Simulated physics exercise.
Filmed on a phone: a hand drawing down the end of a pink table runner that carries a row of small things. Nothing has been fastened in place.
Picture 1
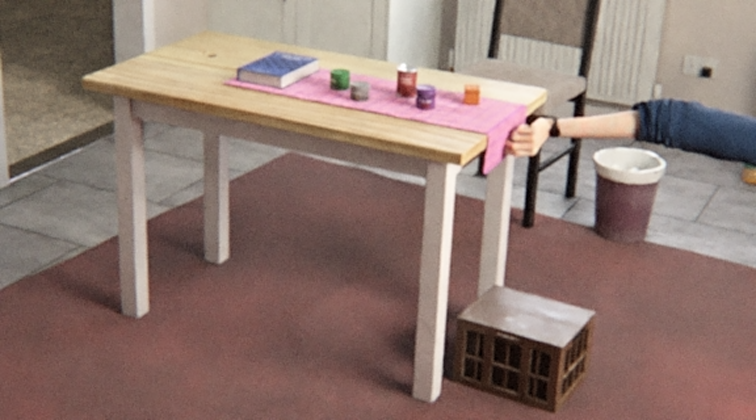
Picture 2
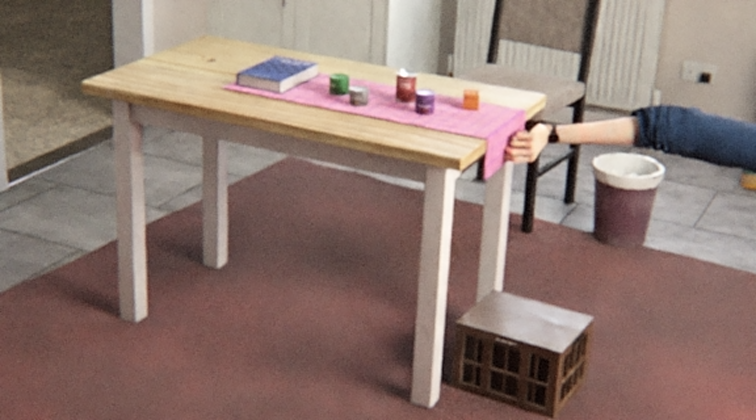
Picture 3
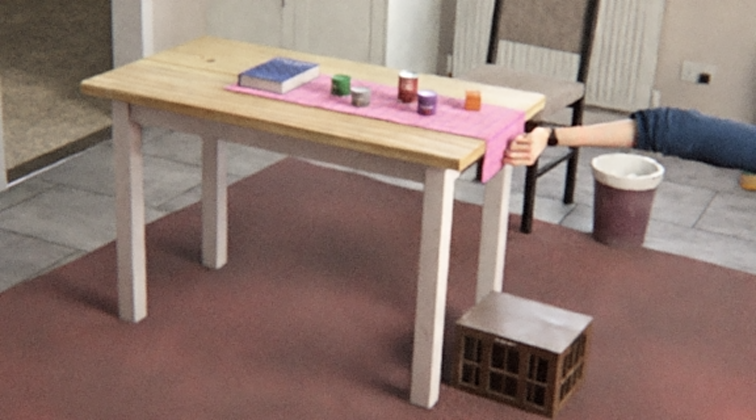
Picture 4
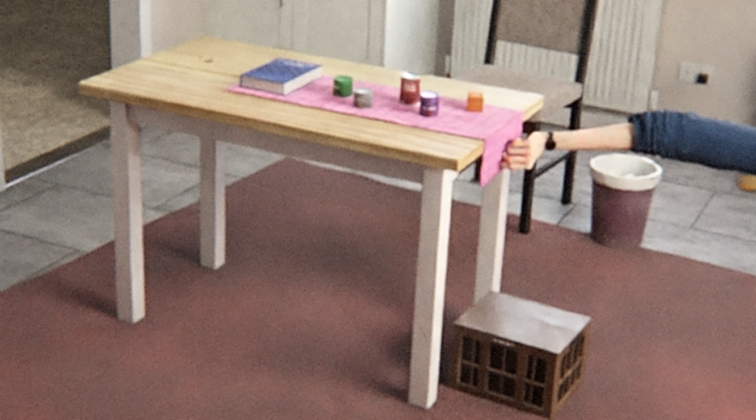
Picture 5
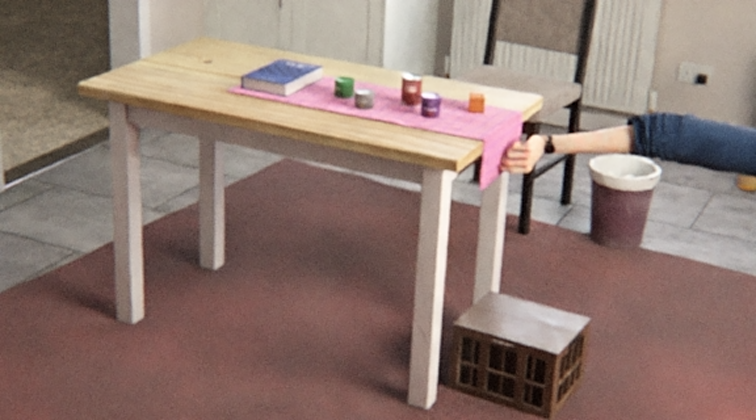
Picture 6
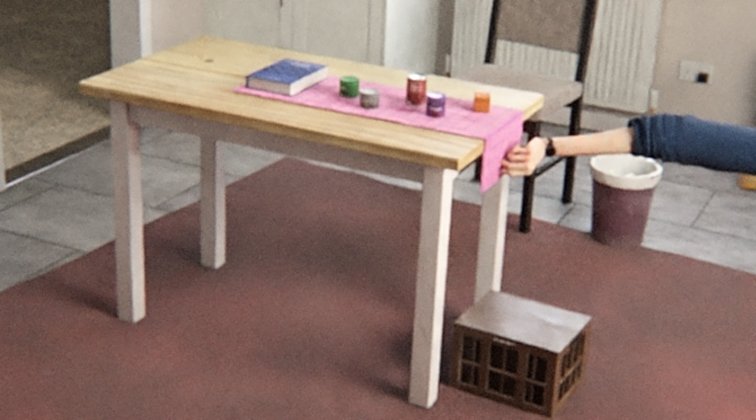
A hand reaching in from the right slowly pulled a pink runner down over the end of a wooden table, and the small colourful pots and blue book on it crept slightly to the right.
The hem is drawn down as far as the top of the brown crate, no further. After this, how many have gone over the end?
The total is four.
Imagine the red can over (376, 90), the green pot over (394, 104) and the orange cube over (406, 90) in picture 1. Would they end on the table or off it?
I reckon the red can takes a fall, the green pot takes a fall and the orange cube takes a fall.
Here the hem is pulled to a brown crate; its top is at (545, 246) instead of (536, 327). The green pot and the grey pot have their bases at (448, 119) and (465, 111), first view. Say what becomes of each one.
The green pot? Lost. The grey pot? Lost.
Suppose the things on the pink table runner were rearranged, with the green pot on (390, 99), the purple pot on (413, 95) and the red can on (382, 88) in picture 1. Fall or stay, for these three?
Outcome: Green pot is gone, purple pot is gone, red can is gone.
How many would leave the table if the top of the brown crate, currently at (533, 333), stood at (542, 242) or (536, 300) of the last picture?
We'd get 1 in the first case and 3 in the second.
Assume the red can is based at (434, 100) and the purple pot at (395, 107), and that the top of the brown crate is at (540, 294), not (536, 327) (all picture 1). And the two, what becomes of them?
The red can ends up off the top and the purple pot ends up off the top.
A little later, hem near (497, 253); orange cube and purple pot gone.
Next, hem near (495, 291); orange cube, purple pot and red can gone.
When it is over, hem on the crate; orange cube, purple pot, red can and grey pot gone. The table loses four.
